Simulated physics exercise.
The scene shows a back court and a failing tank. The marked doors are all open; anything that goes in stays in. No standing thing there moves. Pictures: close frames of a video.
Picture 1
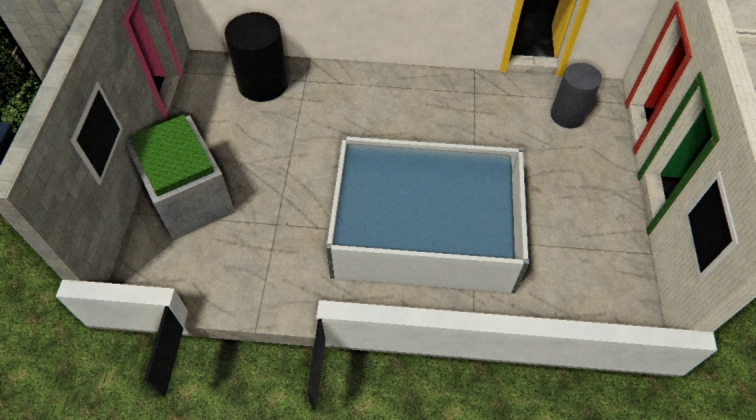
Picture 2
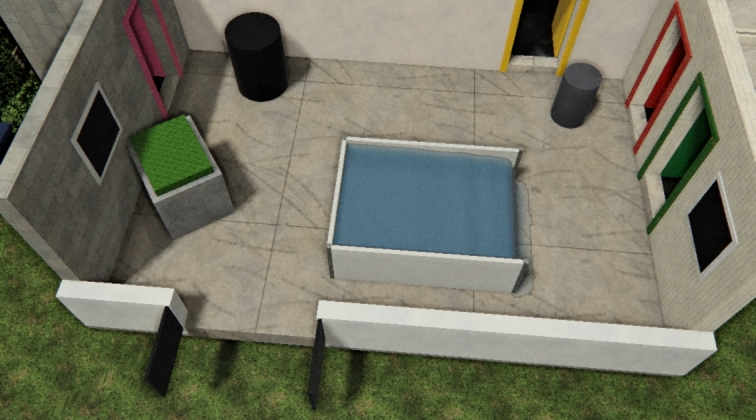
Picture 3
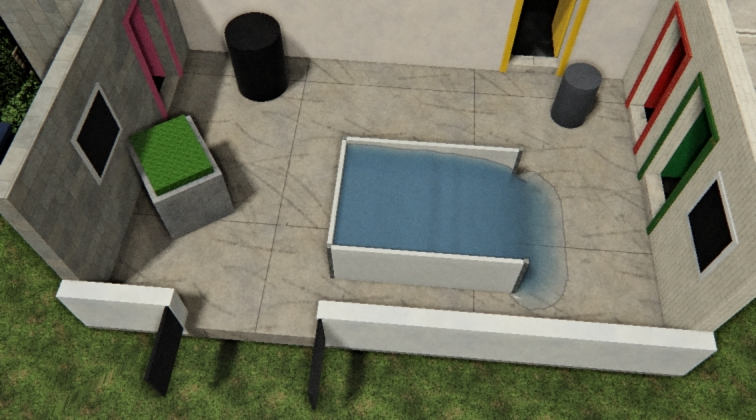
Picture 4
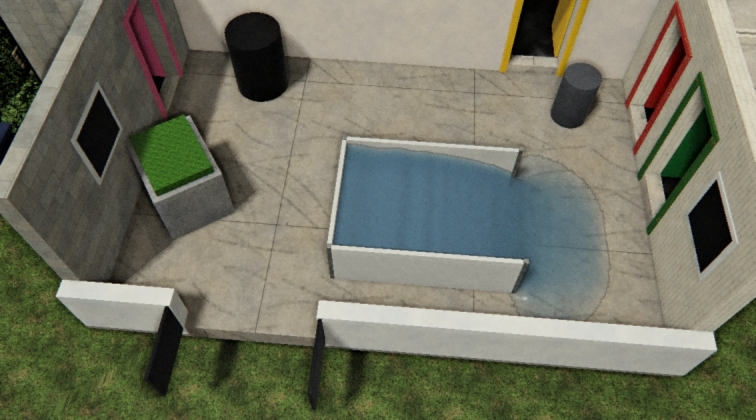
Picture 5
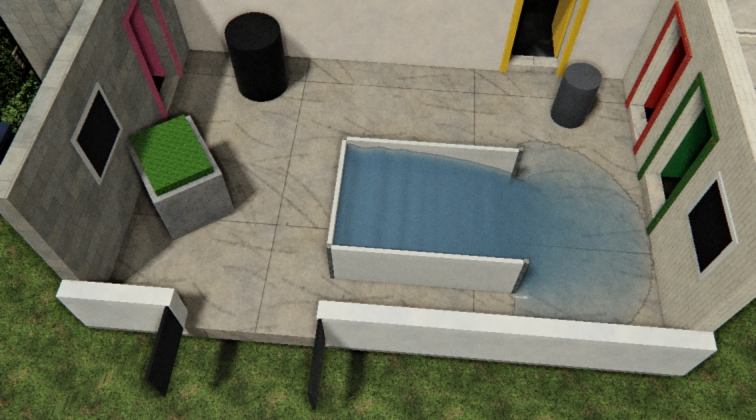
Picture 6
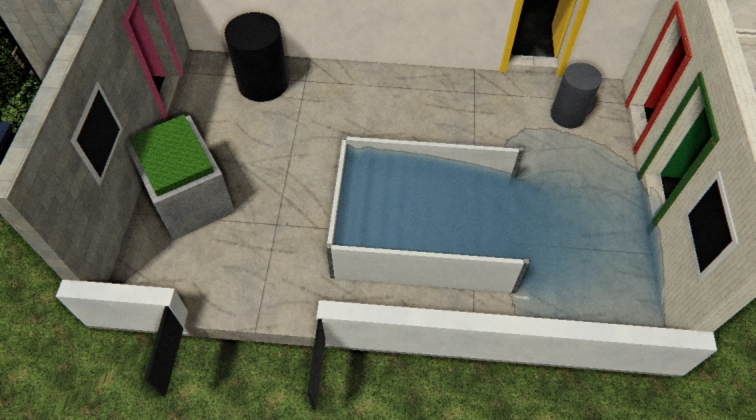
Blue water lies still in a white-walled rectangular tank on a paved court, seen from a fixed viewpoint high above the front wall. A grass-topped grey block and black cylinder stand left, a grey cylinder, red and green doorways right, a yellow one behind. The tank's right side disappears, and water pours out rightward, fanning across the paving to the right wall as its level inside drops.
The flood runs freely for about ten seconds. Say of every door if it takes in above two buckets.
Outcome: The yellow door sees no more than two buckets come in; the green door sees more than two buckets come in; the pink door sees more than two buckets come in; the red door sees more than two buckets come in.
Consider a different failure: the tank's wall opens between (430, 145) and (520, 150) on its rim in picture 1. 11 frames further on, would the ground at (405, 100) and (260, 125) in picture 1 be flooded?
Taking the two points in order, the first is waterlogged and the second is left dry.
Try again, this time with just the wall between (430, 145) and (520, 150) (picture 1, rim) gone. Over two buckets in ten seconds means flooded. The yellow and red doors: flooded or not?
Yellow door takes more; red door is over.
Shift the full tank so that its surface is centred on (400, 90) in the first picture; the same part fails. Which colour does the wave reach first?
First: The one in yellow.
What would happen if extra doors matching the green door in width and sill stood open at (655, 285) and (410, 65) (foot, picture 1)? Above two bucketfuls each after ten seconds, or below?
The first door comes in higher, while the second comes in lower.
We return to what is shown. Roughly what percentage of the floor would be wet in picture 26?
I'd put it at roughly 50 per cent.
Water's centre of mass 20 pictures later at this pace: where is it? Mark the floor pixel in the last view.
I'd put it at around (529, 210).
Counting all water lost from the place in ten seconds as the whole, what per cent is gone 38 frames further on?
Near 70 in a hundred.
A moment on, water covers 25 % of the floor; the yellow door not reached, the green door over two buckets in, the pink door not reached, the red door wet at the sill, nothing in.
Next, water covers 25 % of the floor; the yellow door wet at the sill, nothing in, the green door far over two buckets in, the pink door not reached, the red door under two buckets in.
Then, water covers 50 % of the floor; the yellow door wet at the sill, nothing in, the green door far over two buckets in, the pink door not reached, the red door over two buckets in.
Later, water covers 90 % of the floor; the yellow door wet at the sill, nothing in, the green door far over two buckets in, the pink door wet at the sill, nothing in, the red door far over two buckets in.
In the end, water covers 95 % of the floor; the yellow door wet at the sill, nothing in, the green door far over two buckets in, the pink door over two buckets in, the red door far over two buckets in.
